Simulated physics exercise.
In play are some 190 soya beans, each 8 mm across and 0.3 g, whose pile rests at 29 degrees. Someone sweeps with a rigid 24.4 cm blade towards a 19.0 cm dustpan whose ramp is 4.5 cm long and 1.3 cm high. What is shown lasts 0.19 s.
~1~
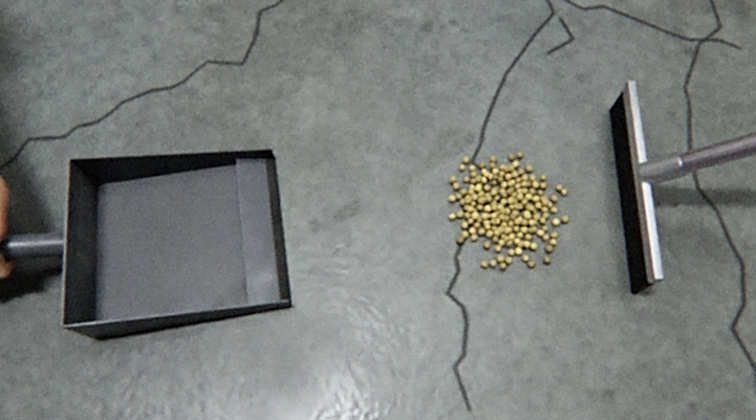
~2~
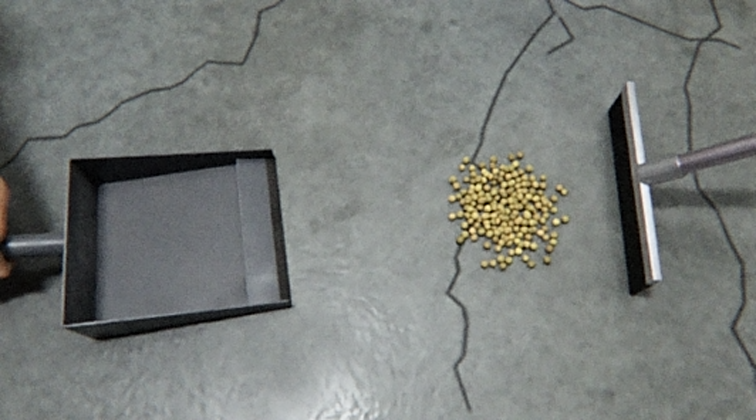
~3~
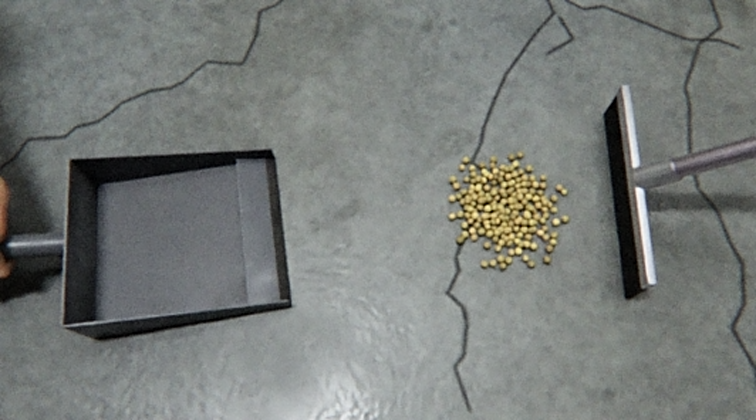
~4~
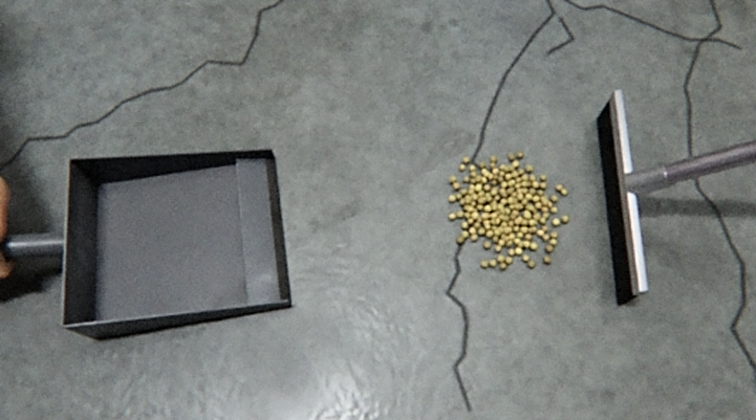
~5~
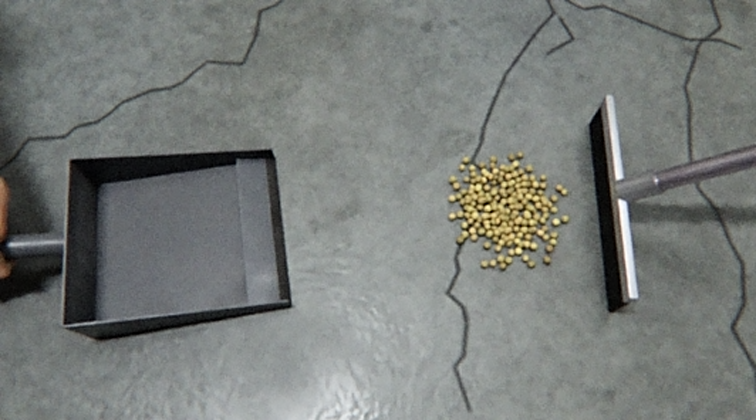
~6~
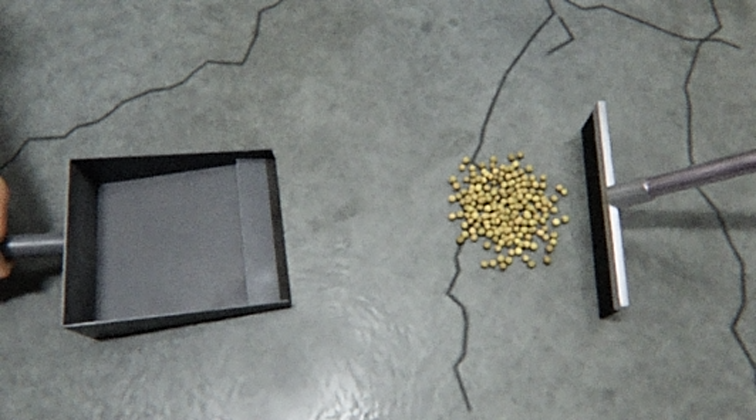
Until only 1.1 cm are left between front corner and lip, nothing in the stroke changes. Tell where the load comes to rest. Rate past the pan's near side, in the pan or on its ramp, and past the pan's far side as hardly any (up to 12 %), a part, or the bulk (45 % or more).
Near side: A part, pan: Hardly any, far side: Hardly any.
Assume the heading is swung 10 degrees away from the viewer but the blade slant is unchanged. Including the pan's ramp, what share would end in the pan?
Result: Close to 0 %, ramp counted.
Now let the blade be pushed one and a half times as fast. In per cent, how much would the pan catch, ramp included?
It would come to roughly 0 percent.
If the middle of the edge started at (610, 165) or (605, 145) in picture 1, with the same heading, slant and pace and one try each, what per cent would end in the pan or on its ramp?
The two tries give about 0 % and about 0 %.
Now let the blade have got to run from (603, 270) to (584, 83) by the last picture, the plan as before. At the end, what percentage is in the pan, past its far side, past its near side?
Pan 20, far 30, near 5.
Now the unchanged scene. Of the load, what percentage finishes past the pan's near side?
Some 20 %.
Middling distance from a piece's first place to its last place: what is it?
About 10 cm.
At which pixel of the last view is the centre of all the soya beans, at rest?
My guess is close to (405, 219).
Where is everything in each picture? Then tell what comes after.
In the first frame, blade from (654, 278) to (628, 89), moved 0.0 cm, 0 of the pieces shifted so far; middle of the pieces at (507, 212); pan at (173, 245).
In the second frame, blade from (653, 280) to (627, 90), moved 0.2 cm, 0 of the pieces shifted so far; middle of the pieces at (507, 212).
In the third frame, blade from (647, 284) to (622, 93), moved 1.0 cm, 0 of the pieces shifted so far; middle of the pieces at (507, 212).
In the fourth frame, blade from (639, 290) to (615, 98), moved 2.2 cm, 0 of the pieces shifted so far; middle of the pieces at (507, 212).
In the fifth frame, blade from (629, 298) to (606, 104), moved 3.6 cm, 0 of the pieces shifted so far; middle of the pieces at (507, 212).
In the sixth frame, blade from (620, 305) to (598, 109), moved 4.9 cm, 0 of the pieces shifted so far; middle of the pieces at (507, 212); pan at (173, 245).
Then, 0.48 s after the last picture, middle of the blade 21 cm from the lip; 0 % over the lip, far side 0 %, near side 10 %.
Then, 0.79 s after the last picture, middle of the blade 11 cm from the lip; 0 % over the lip, far side 0 %, near side 20 %.
Then, 1.21 s after the last picture, middle of the blade 4 cm from the lip; 0 % over the lip, far side 0 %, near side 20 %.
In the end, near side 20 %, pan 0 %, far side 0 %, in front of the lip or behind the blade 80 %.
